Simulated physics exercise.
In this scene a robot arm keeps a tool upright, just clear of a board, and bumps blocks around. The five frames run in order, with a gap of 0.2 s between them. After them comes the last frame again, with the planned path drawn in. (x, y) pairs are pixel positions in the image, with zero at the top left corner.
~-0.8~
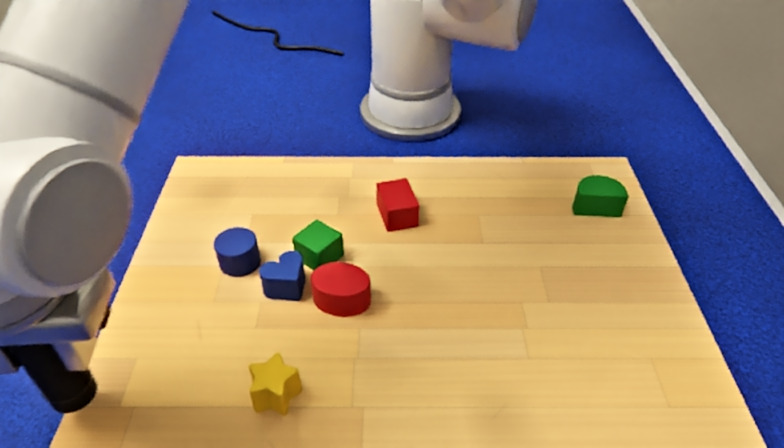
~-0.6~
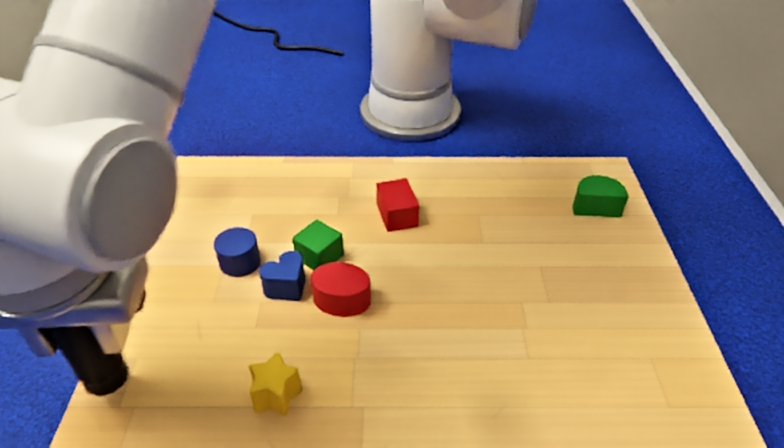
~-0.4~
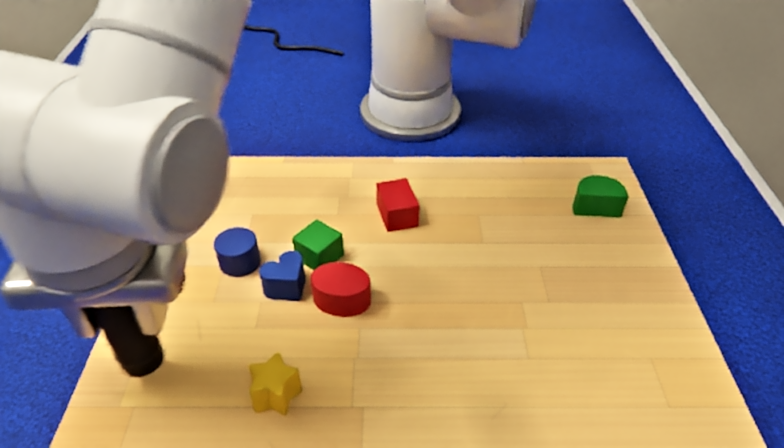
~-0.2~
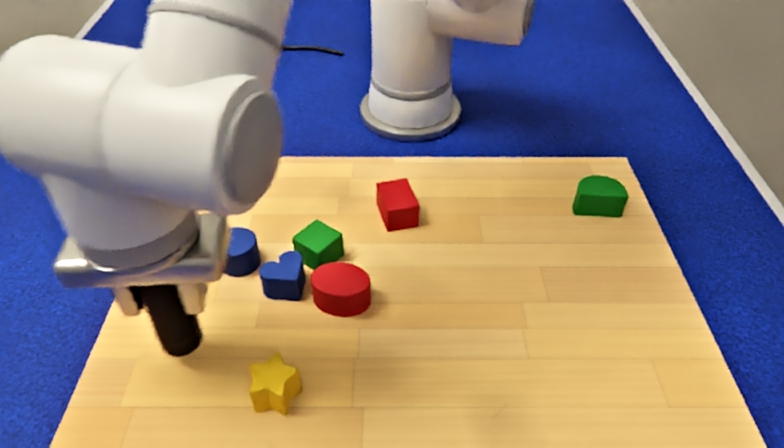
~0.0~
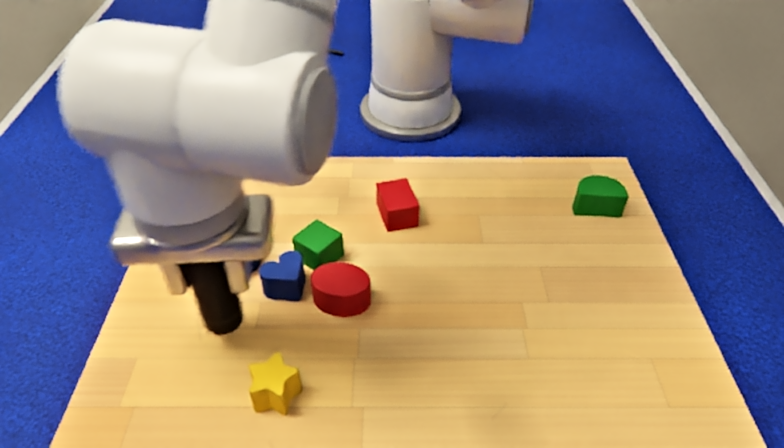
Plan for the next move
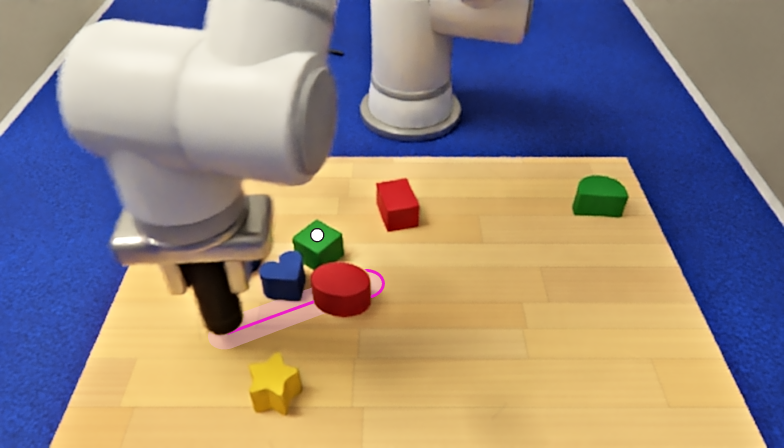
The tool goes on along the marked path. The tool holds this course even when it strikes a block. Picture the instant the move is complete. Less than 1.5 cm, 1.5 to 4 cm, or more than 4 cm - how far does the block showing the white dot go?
My estimate: Under 1.5 cm.
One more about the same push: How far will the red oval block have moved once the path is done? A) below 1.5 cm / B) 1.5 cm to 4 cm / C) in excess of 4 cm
Correct choice: C.
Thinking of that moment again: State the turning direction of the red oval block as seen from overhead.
It swings round clockwise.
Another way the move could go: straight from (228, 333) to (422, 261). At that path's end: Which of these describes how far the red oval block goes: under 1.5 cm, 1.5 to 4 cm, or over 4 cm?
The distance will be above 4 cm.
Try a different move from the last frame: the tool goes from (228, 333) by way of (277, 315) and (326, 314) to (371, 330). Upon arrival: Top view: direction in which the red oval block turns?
Answer: Against the clock.
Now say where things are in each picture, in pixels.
Tool's lower end at (75, 395); blue heart-shaped block at (283, 266); green square at (317, 235); red oval block at (340, 278), in the first picture.
Tool at (107, 379); blocks still, in the second picture.
Tool at (144, 361); blocks still, in the third picture.
Tool at (183, 341); blocks still, in the fourth picture.
Tool at (224, 320); blue heart-shaped block at (283, 266); green square at (317, 235); red oval block at (340, 278), in the fifth picture.
Drawn move, straight from (228, 333) to (366, 284); the dot is on the green square.
On the path given first. One third of the way, tool at (274, 302); nothing pushed yet.
Two thirds of the way, tool at (320, 286); blue heart-shaped block at (292, 258), turned 30° anticlockwise; red oval block at (366, 273).
At the end, tool at (365, 271); blue heart-shaped block at (292, 258), turned 30° anticlockwise; green square still; red oval block at (408, 270), turned 45° clockwise.
